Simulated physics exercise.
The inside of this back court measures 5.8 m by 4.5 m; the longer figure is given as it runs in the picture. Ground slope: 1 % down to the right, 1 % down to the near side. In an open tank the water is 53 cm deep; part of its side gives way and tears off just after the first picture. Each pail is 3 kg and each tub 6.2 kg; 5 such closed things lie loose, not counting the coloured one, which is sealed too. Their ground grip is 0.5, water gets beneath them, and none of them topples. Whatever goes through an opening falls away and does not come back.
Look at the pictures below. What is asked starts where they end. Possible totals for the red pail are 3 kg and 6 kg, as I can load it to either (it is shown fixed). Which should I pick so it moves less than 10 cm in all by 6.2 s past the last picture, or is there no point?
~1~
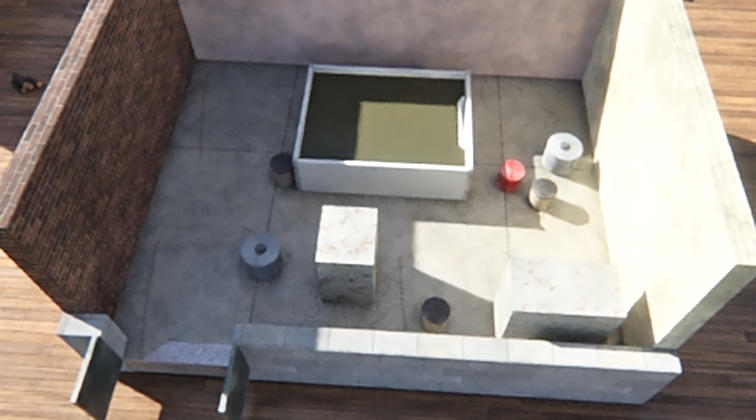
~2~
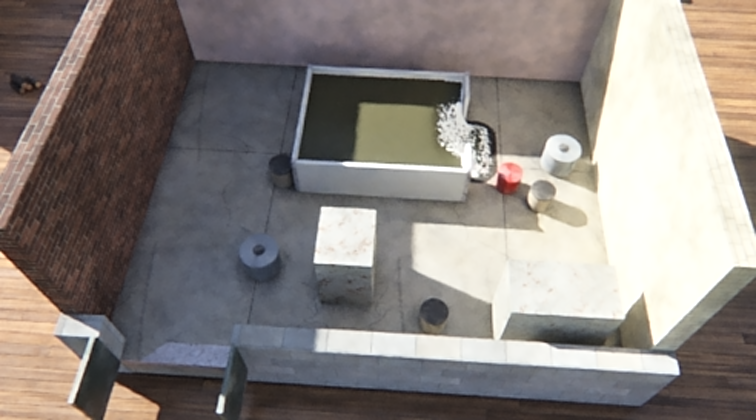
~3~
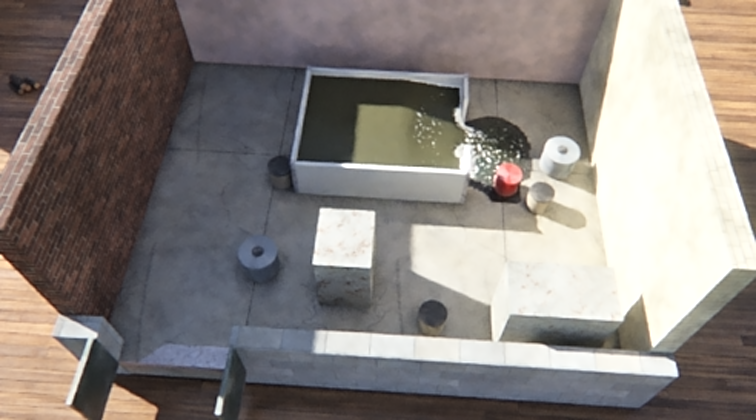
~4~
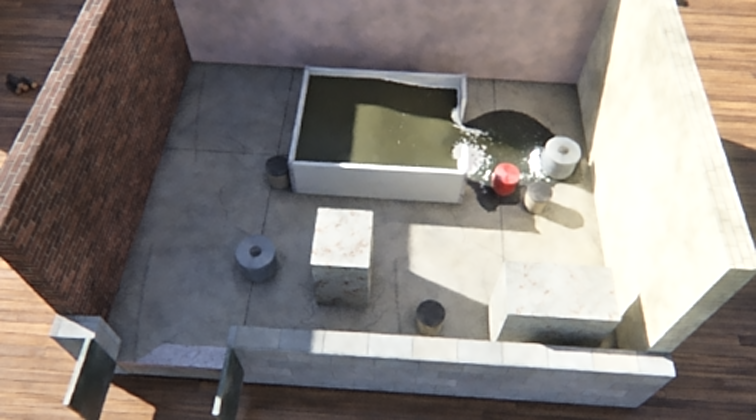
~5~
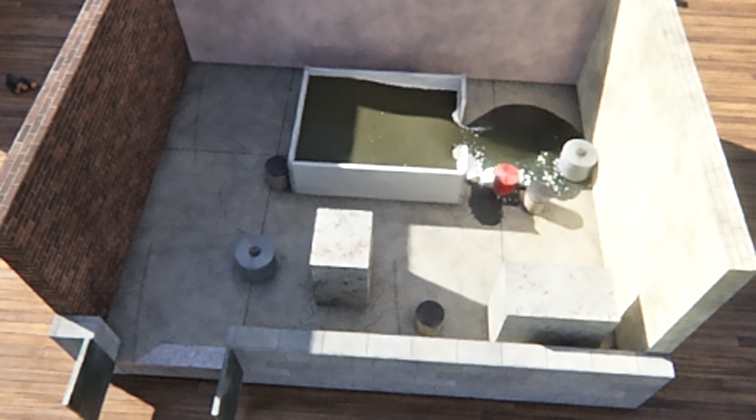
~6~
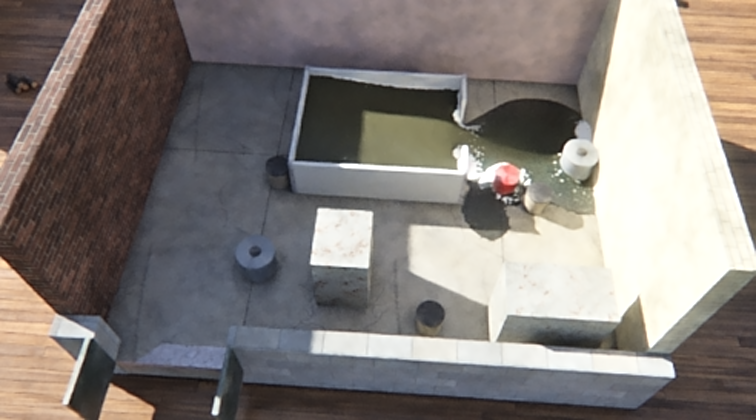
Neither will do.
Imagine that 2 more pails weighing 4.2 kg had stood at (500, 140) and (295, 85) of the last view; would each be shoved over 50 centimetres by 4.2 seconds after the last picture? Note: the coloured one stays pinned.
Beyond the mark, beyond the mark.
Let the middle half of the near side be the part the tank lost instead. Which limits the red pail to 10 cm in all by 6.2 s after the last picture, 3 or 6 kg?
Then you need the heavier mass.
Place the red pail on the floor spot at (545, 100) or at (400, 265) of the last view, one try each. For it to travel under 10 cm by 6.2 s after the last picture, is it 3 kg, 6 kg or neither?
Taking the two tries in order, both fall short and both fall short.
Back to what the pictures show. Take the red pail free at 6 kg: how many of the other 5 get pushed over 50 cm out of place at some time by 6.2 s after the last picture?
All told, that gives 3.
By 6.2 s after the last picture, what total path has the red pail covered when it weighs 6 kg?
I'd put it near 100 cm in all.
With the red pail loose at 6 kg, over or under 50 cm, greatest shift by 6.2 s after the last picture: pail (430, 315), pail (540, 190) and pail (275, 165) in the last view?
Result, in sequence - exceeds the limit; exceeds the limit; within the limit.
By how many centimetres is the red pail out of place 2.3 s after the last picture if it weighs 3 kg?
Close to 100 centimetres.
Then, 0.6 s after the last picture the red pail would be 100 cm from its start with 3 kg and 75 cm from its start with 6 kg; 2 cm of water round it then.
Then, 2.3 s after the last picture the red pail would be 103 cm from its start with 3 kg and 78 cm from its start with 6 kg; 3 cm of water round it then.
Then, 4.2 s after the last picture the red pail would be 77 cm from its start with 3 kg and 81 cm from its start with 6 kg; 6 cm of water round it then.
Then, 6.2 s after the last picture the red pail would be 20 cm from its start with 3 kg and 79 cm from its start with 6 kg; 6 cm of water round it then.
